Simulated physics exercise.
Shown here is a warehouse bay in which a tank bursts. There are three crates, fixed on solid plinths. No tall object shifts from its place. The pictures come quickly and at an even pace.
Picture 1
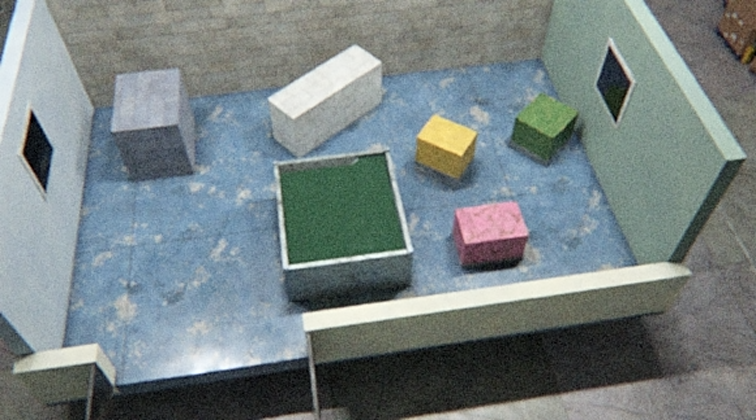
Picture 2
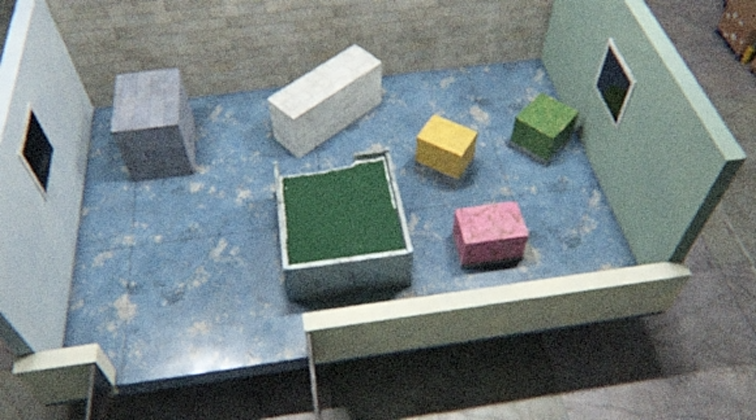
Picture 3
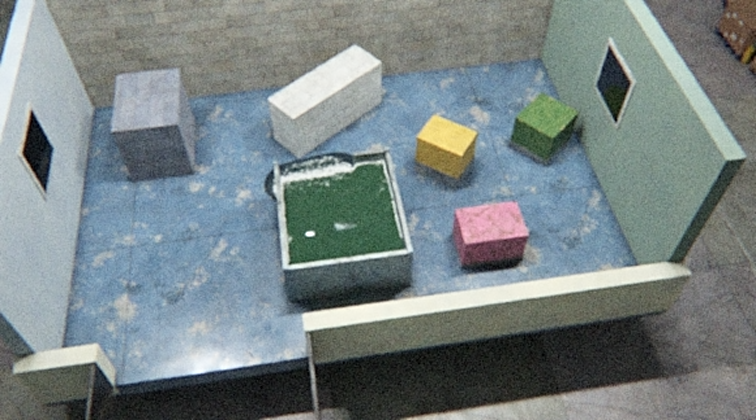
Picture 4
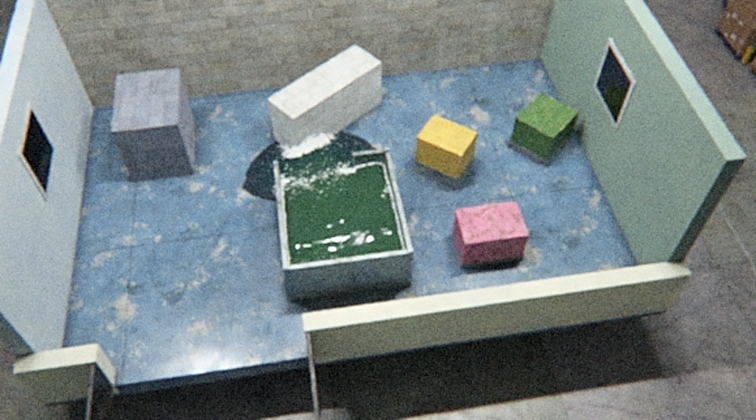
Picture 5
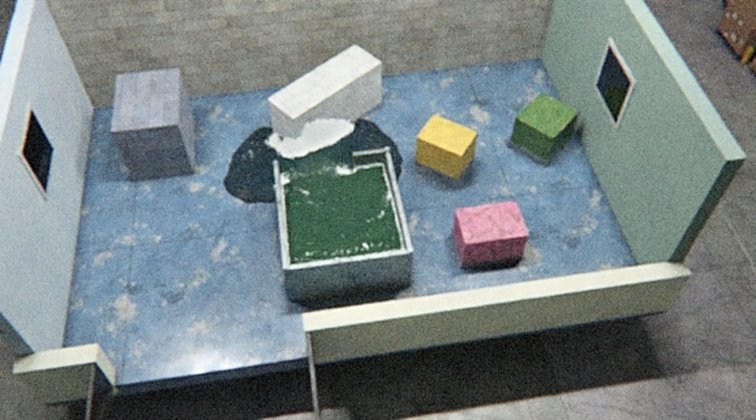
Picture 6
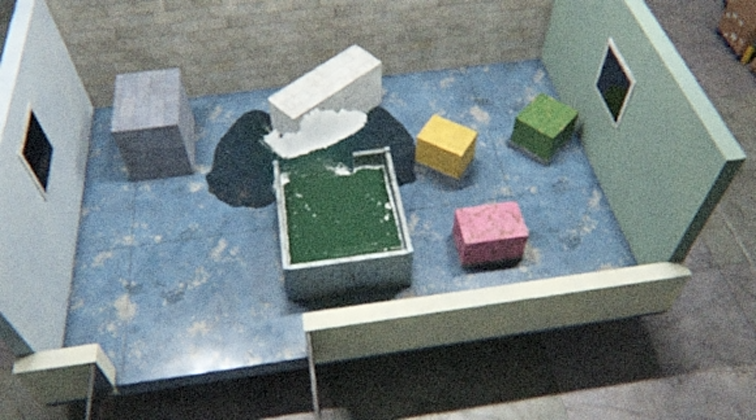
In a blue-floored warehouse bay, a tank of still, dark green water sits among yellow, green and pink crates, a long white block and a tall grey one. The tank's far side breaks open, and water pours through the gap, foaming against the white block and spreading darkly to both sides.
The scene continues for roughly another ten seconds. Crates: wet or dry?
One by one: The yellow crate will not be reached. The green crate will be reached. The pink crate will be reached.
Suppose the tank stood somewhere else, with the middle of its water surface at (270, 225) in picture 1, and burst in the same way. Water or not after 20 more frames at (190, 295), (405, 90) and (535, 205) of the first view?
As listed: Clear, under water, free of water.
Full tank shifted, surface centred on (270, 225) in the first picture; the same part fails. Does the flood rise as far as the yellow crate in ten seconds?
Short answer: The yellow crate is missed.
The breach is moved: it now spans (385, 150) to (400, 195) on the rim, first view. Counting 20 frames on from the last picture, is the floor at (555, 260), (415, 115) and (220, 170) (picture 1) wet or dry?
Sodden, then sodden, then spared.
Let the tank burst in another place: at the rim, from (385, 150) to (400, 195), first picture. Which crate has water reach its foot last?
Last: The crate marked green.
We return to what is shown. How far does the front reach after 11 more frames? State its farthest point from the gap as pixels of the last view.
Close to (539, 59).
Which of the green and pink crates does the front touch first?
First to get wet: The green-painted one.
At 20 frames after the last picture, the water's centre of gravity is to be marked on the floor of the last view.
About (342, 154).
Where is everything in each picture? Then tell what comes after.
The first picture shows still water in the water tank at (340, 208).
In the second picture, the front is at a hidden place, out from the gap on the water tank's far side.
In the third picture, the front is at a hidden place, out from the gap on the water tank's far side.
In the fourth picture, the front is at (342, 135), out from the gap on the water tank's far side.
In the fifth picture, the front is at (262, 132), out from the gap on the water tank's far side.
In the sixth picture, the front is at (253, 114), out from the gap on the water tank's far side.
A moment on, water covers 20 % of the floor; the yellow crate water round its plinth, the green crate not reached, the pink crate not reached.
Next, water covers 40 % of the floor; the yellow crate water round its plinth, the green crate water round its plinth, the pink crate not reached.
Then, water covers 55 % of the floor; the yellow crate water round its plinth, the green crate water round its plinth, the pink crate not reached.
Later, water covers 75 % of the floor; the yellow crate water round its plinth, the green crate water round its plinth, the pink crate water round its plinth.
In the end, water covers 100 % of the floor; the yellow crate stayed above the water, the green crate was topped, the pink crate was topped.
